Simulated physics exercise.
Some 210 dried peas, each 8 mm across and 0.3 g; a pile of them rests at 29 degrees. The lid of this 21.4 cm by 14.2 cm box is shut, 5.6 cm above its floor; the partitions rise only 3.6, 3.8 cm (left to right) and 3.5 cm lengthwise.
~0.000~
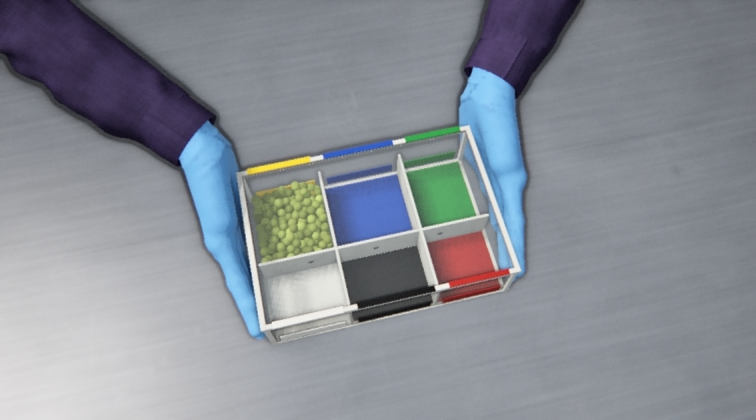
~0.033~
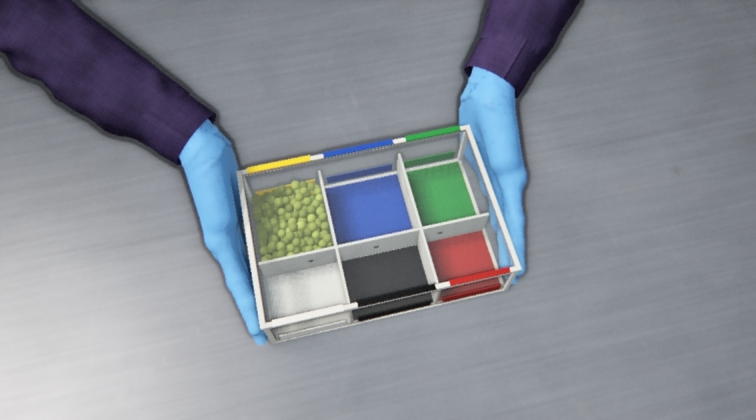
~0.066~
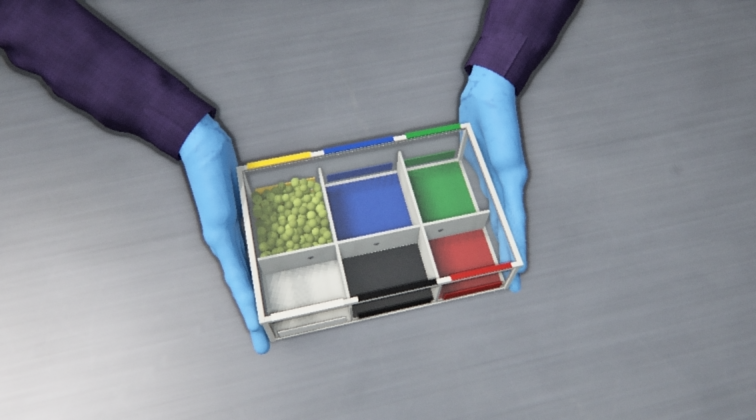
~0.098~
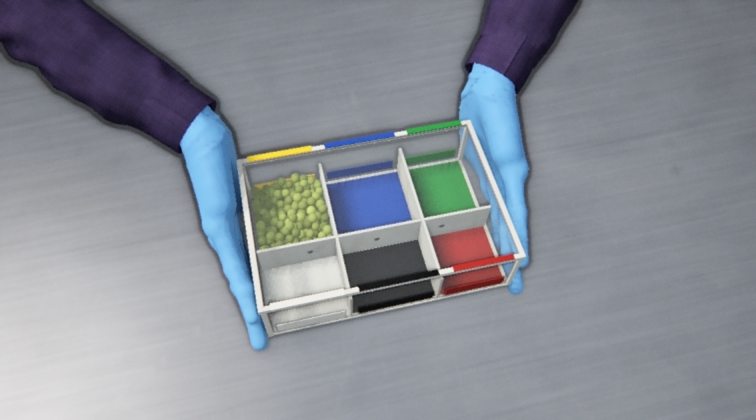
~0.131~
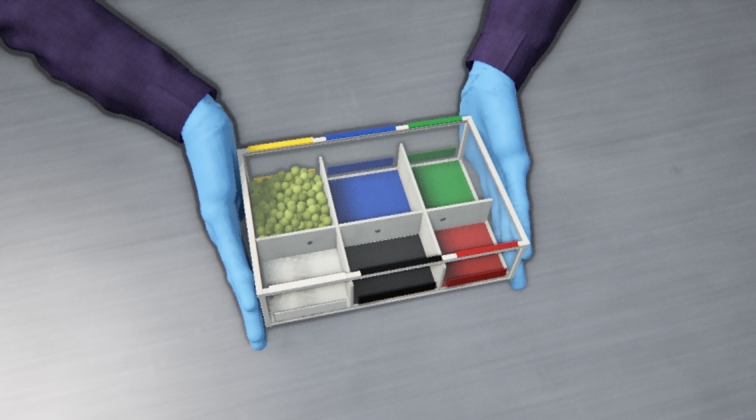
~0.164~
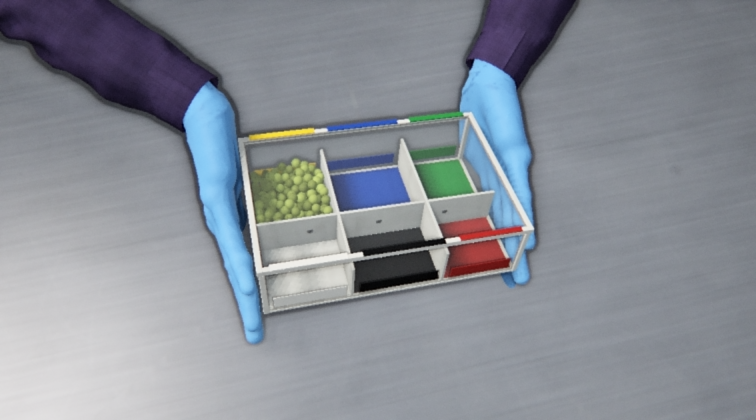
On a brushed grey metal surface seen from above by a still camera, two light-blue gloved hands in dark purple sleeves hold a clear, lidded box at its left and right ends. Its six compartments are yellow with a heap of green peas, blue and green along the back, and white, black and red along the front. The hands tilt the box slowly at first, then faster, its front edge rising in view, while the peas stay heaped in the back left compartment.
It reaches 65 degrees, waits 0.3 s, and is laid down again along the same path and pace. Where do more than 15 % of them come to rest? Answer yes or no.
Red no, blue no, green no, yellow yes, white no, black no.
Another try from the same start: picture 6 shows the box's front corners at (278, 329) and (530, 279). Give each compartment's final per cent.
Red 5, blue 0, green 0, yellow 65, white 5, black 25.
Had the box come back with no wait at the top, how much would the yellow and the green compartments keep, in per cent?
Then: Yellow 95; green 0.
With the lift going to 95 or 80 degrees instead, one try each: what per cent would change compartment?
Some 15 and 10 per cent.
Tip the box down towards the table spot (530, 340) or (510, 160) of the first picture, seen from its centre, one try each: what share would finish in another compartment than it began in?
About 40 and 35 per cent.
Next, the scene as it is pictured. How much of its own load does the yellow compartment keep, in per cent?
Roughly 90 per cent.
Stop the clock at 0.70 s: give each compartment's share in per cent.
Red 0; blue 5; green 0; yellow 95; white 0; black 0.
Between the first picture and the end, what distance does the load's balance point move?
Some 1.5 cm.
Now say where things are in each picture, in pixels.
The first frame shows box tilt 0 degrees, front corners at (266, 326) and (515, 269); yellow 100 %.
The second frame shows box tilt 1 degrees, front corners at (265, 324) and (515, 267).
The third frame shows box tilt 3 degrees, front corners at (264, 318) and (517, 263).
The fourth frame shows box tilt 6 degrees, front corners at (263, 308) and (519, 255), lowest corner right back.
The fifth frame shows box tilt 11 degrees, front corners at (262, 291) and (523, 242), lowest corner right back.
The sixth frame shows box tilt 17 degrees, front corners at (262, 270) and (527, 228), lowest corner right back; yellow 100 %. Its pace works out near 160 degrees a second.
Then, at 0.70 s, tilt 65 degrees; blue 5 %, yellow 95 %.
Then, at 1.05 s, tilt 38 degrees; blue 10 %, yellow 90 %.
Then, at 1.49 s, tilt 0 degrees; blue 10 %, yellow 90 %.
By 1.9 s all is still; red 0 %, blue 10 %, green 0 %, yellow 90 %, white 0 %, black 0 %.
